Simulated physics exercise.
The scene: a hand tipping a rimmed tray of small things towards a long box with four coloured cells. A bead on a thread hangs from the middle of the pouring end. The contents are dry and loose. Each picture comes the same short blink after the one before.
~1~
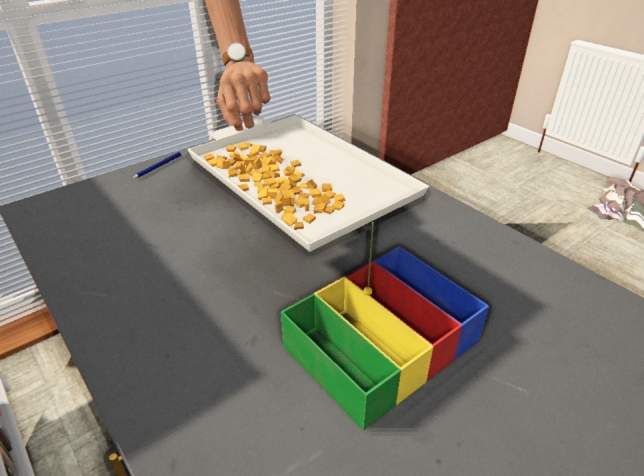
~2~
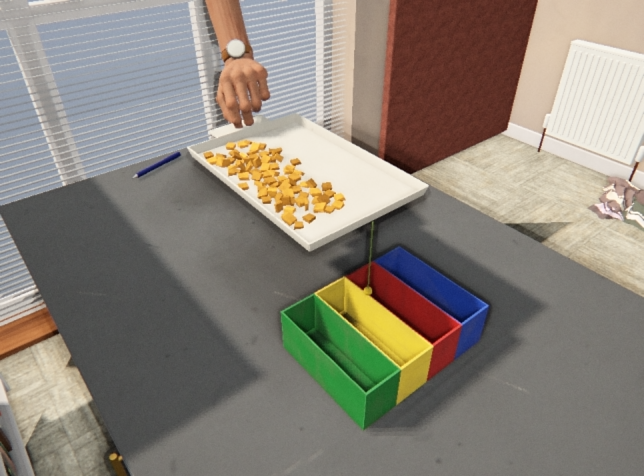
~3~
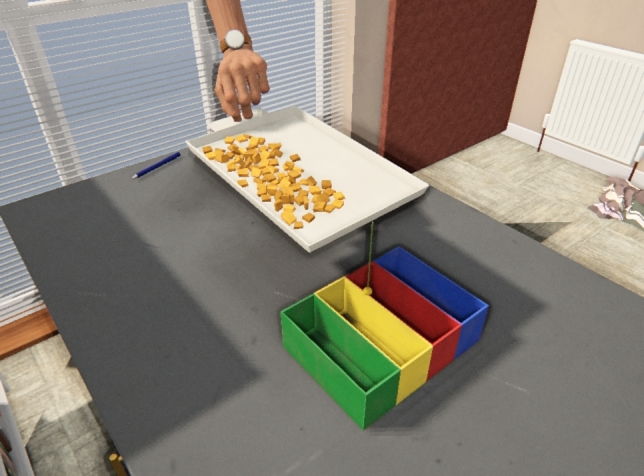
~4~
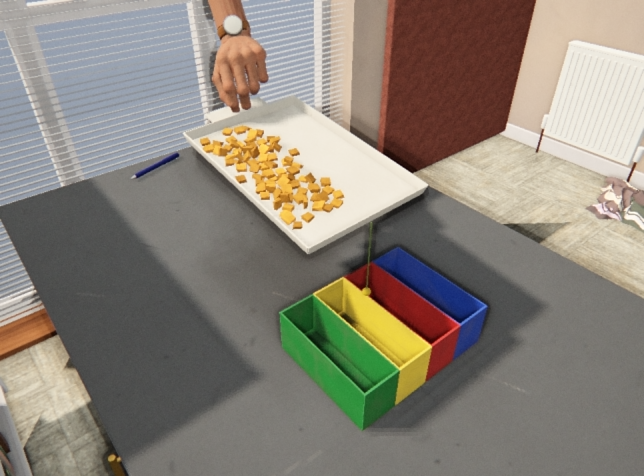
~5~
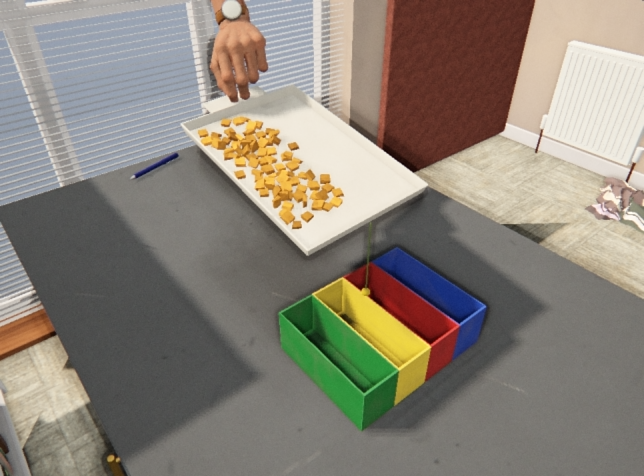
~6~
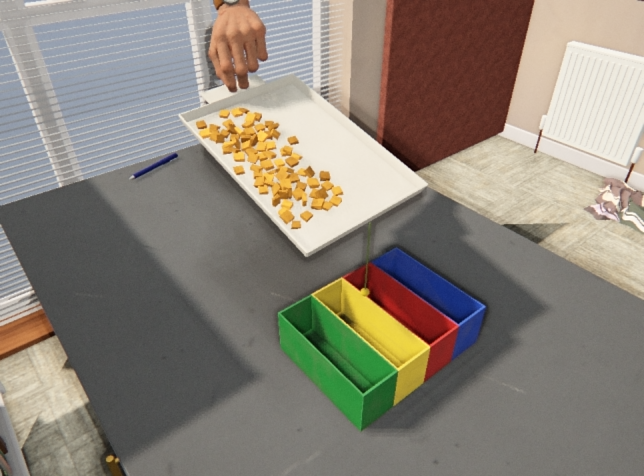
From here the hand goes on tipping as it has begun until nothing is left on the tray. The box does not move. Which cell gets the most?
The green one ends fullest.
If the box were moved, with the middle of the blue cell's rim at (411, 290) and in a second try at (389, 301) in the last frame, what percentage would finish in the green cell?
First some 60, then 10 per cent.
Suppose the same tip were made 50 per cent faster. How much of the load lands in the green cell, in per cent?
It comes to 60 per cent or so.
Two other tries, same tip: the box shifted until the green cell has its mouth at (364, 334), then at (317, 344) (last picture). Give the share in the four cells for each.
In turn 30 and 90 in a hundred.
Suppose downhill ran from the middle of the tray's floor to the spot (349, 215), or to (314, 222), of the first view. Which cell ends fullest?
One: Green. Two: The green cell.
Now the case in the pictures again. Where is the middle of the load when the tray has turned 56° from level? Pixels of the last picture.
Roughly at (304, 206).
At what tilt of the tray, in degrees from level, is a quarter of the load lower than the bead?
Around 80° of tilt.
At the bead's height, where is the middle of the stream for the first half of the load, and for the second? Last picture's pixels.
Early half (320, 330), late half (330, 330).
Soon, tray tipped steeply; nearly all on the tray; a stray few falling or outside the box.
A while on, tray tipped right over; about a quarter on the tray; about a third in the green cell; a stray few in the yellow cell; about a third falling or outside the box.
Towards the end, tray tipped past a quarter turn; about half in the green cell; a small part in the yellow cell; about a third falling or outside the box.
Finally, tray tipped past a quarter turn; about half in the green cell; a small part in the yellow cell; none in the red cell; none in the blue cell; about a third outside the box.
